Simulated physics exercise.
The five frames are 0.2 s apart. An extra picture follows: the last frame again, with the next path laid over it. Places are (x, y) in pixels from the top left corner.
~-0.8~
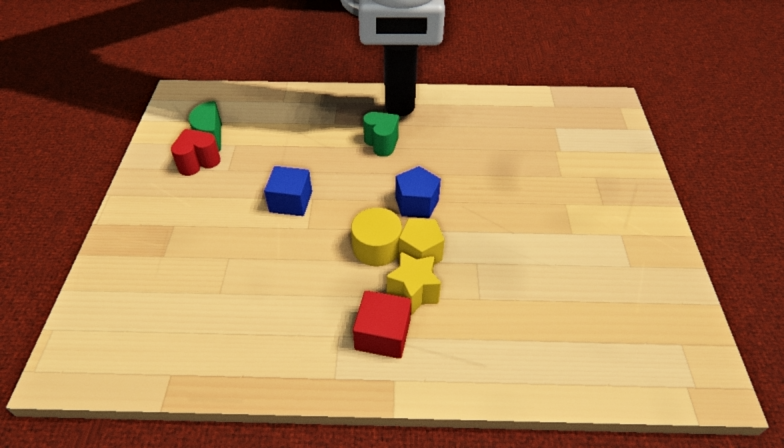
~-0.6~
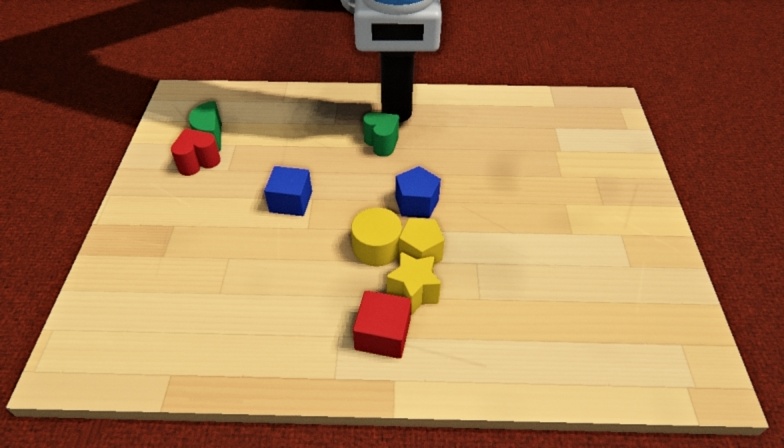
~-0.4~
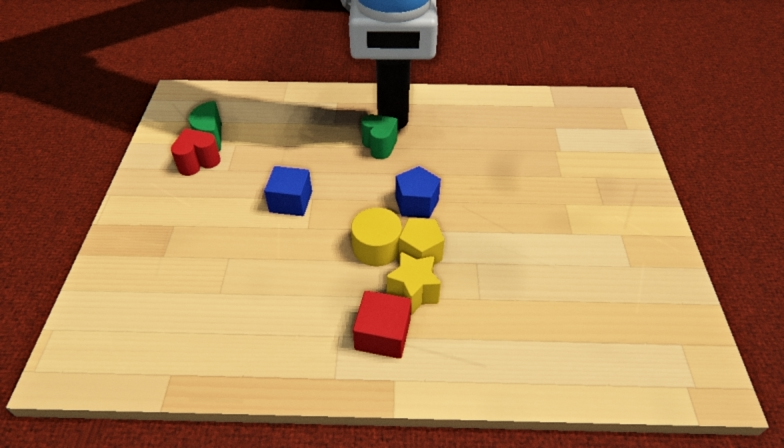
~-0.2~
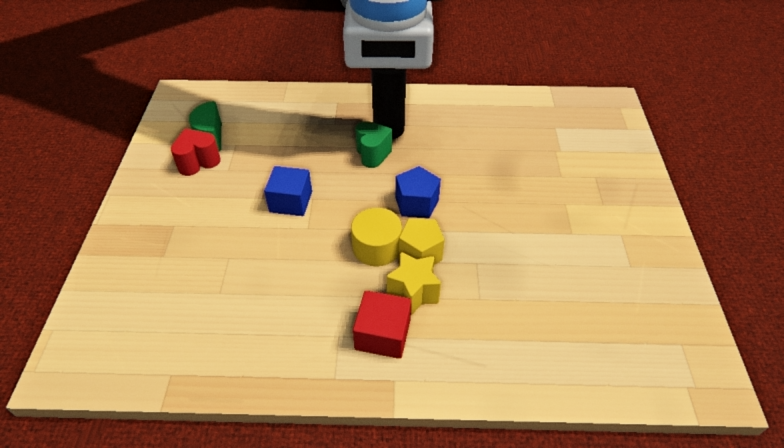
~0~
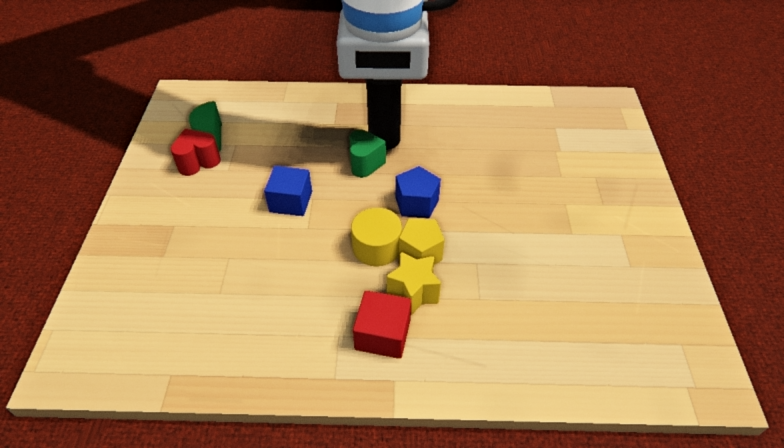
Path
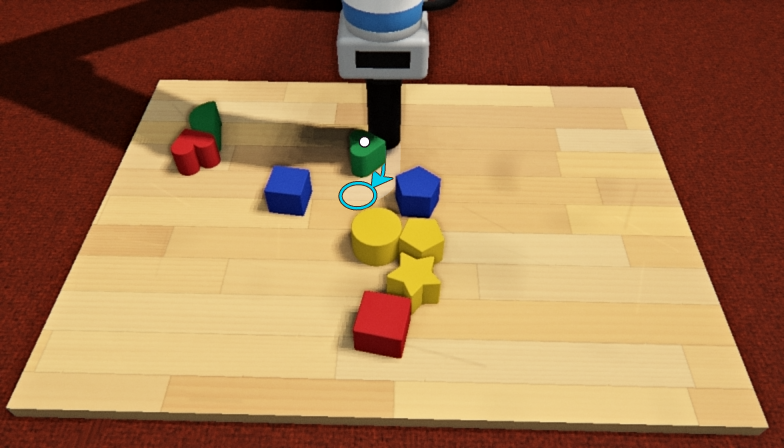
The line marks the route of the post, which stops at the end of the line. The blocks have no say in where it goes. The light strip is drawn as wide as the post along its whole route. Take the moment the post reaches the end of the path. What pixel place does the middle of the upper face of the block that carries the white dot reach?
I'd place it at (320, 176), taking the centre of its top.
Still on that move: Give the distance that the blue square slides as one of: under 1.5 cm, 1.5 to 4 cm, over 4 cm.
Its displacement is below 1.5 cm.
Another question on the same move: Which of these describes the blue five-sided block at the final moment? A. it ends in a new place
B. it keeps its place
Choice B: It keeps its place.
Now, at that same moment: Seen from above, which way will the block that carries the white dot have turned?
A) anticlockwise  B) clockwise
B (clockwise)
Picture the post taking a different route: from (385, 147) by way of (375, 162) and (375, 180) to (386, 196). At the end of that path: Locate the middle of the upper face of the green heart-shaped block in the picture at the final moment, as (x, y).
Roughly at (343, 168).
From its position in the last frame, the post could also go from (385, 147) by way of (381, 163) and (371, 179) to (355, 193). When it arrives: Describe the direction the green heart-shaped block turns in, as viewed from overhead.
From above, the turn goes clockwise.
Drawn move, from (385, 147) by way of (384, 164) and (378, 182) to (358, 195); the dot is on the green heart-shaped block.
On the path given first. Halfway along, post at (383, 167); green heart-shaped block at (351, 161), turned 35° clockwise.
At the end, post at (358, 188); blue square at (278, 181); green heart-shaped block at (320, 176), turned 65° clockwise; blue five-sided block still.
